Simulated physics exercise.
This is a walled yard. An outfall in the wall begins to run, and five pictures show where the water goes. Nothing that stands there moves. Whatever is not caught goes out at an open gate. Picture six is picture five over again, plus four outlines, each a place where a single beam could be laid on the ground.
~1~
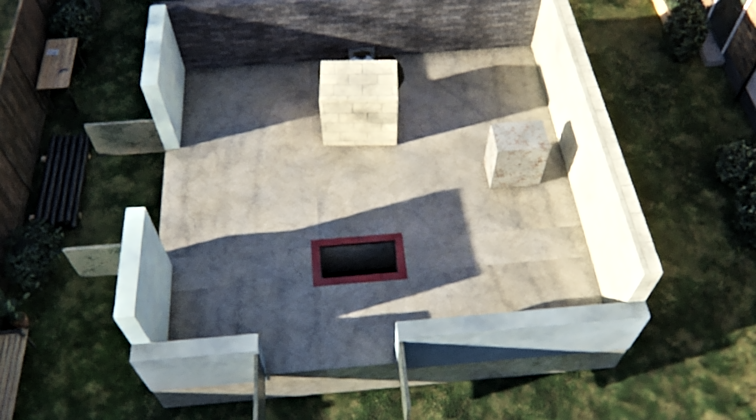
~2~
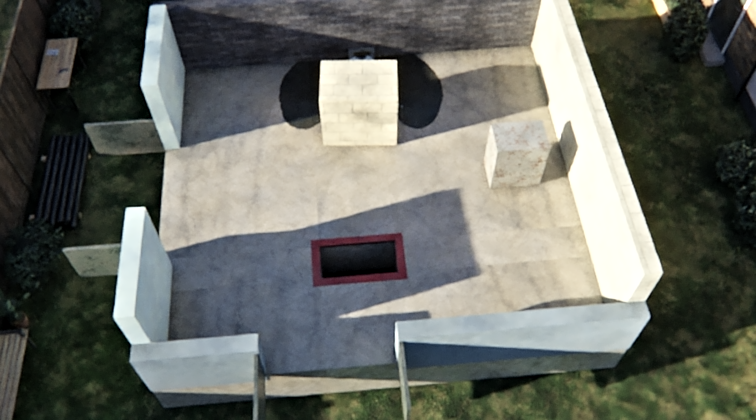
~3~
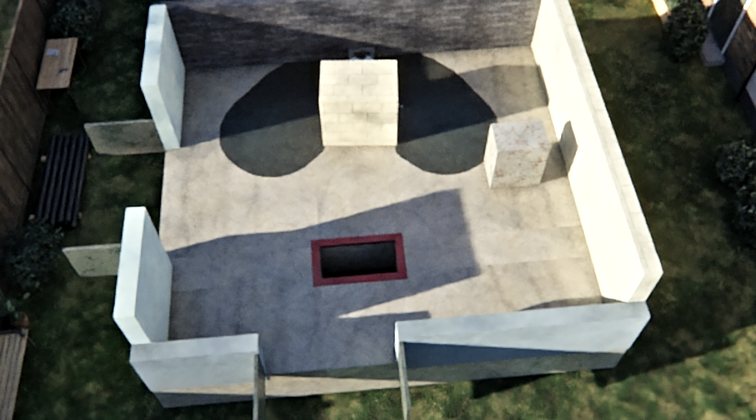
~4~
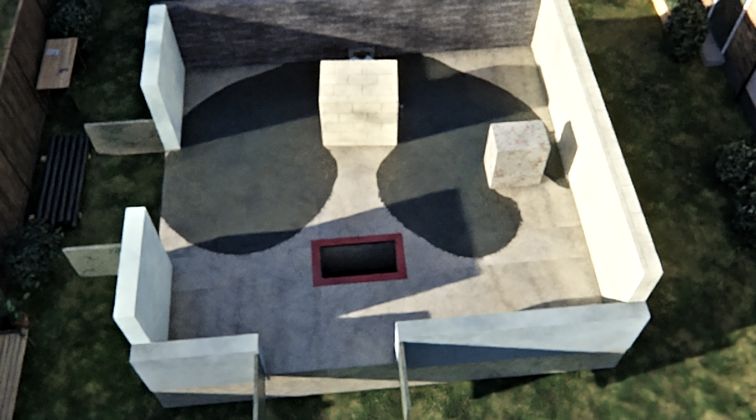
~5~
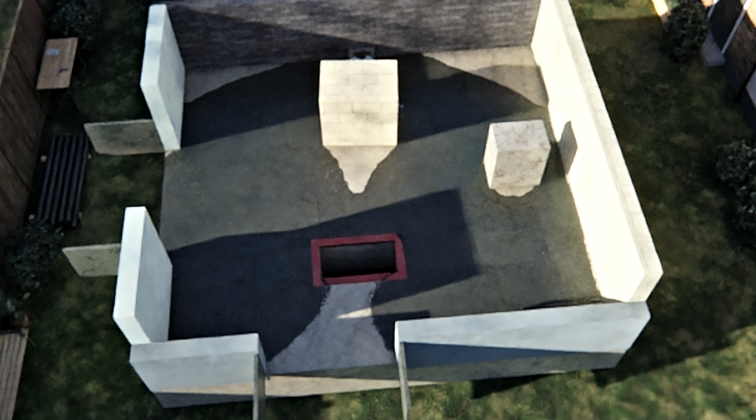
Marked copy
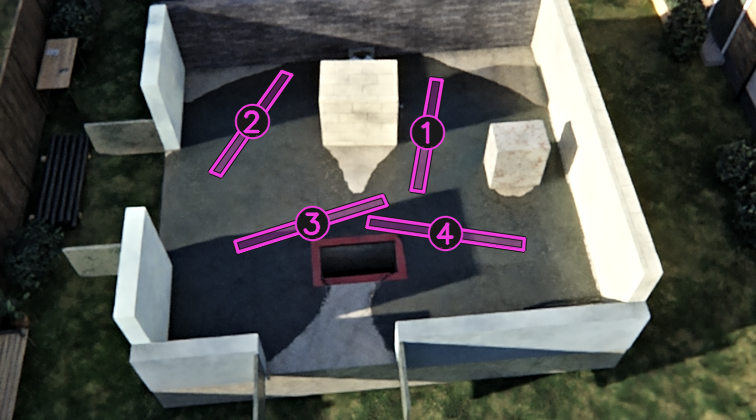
A walled yard darkens as water spreads around two pale blocks and reaches a red-edged gully.
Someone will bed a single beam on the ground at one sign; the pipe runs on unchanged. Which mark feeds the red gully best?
The best place is 1.
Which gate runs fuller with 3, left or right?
The right gate.
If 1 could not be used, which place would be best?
That is place 2.
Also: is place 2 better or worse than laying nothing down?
It is better.
On the marked copy, 1 from (417, 191) to (436, 79); 2 from (215, 173) to (286, 73); 3 from (236, 246) to (384, 200); 4 from (368, 221) to (523, 244).
Choosing 1, about 28 % of the stream goes into the red gully, about 71 % out by the gates.
Choosing 2, about 18 % of the stream goes into the red gully, about 81 % out by the gates.
Choosing 3, about 9 % of the stream goes into the red gully, about 90 % out by the gates.
Choosing 4, about 10 % of the stream goes into the red gully, about 90 % out by the gates.
